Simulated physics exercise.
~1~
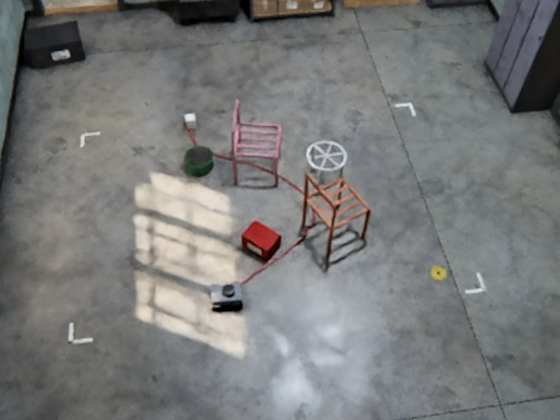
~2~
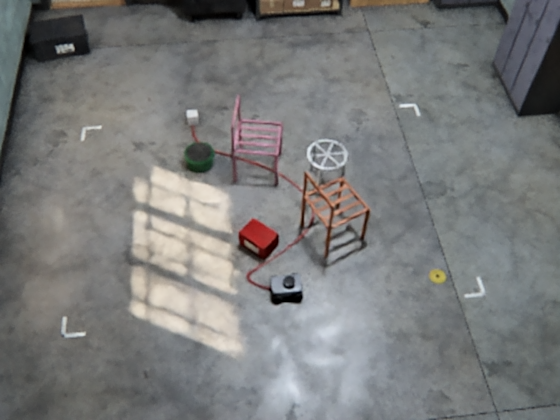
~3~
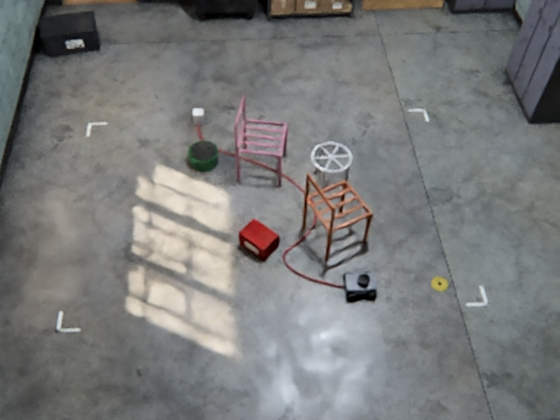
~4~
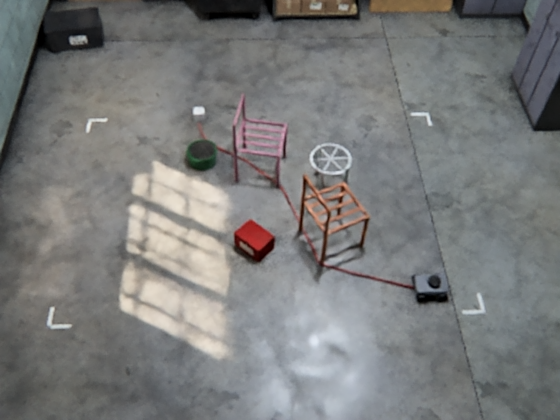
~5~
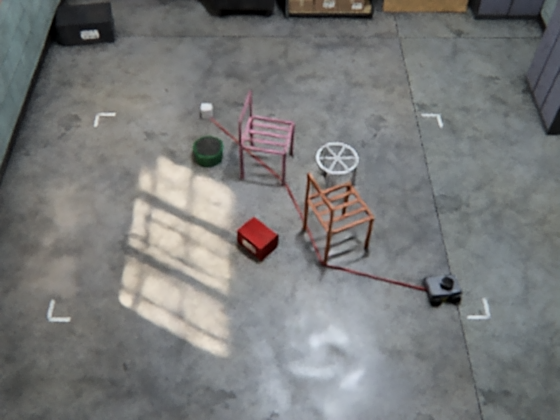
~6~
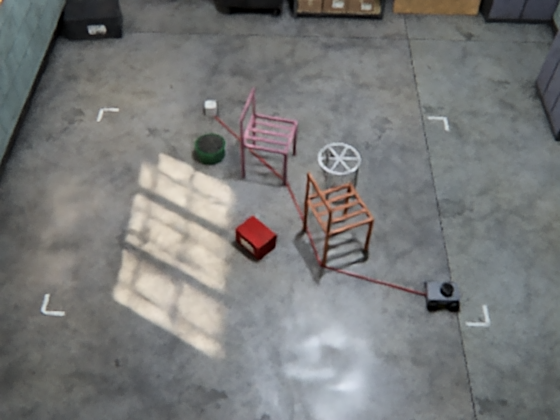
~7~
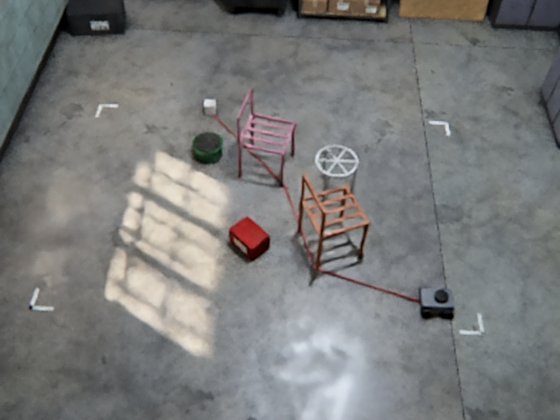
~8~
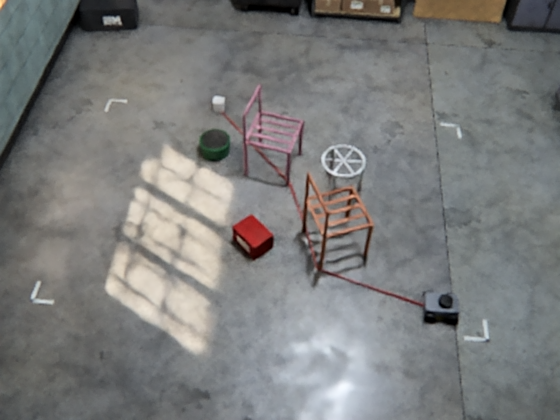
On a grey concrete workshop floor marked with white tape corners, seen from high above, window light falls in a bright patch at left. A green pot and a pink chair stand toward the back, a white wheel-topped stool and an orange chair right of centre, and a red carton near the middle. A small dark cart trailing a red lead from a white block moves right past the carton and the orange chair. The lead swings after it and draws out nearly straight beneath the chairs. The cart stops near the right tape corner, the furniture still standing in place.
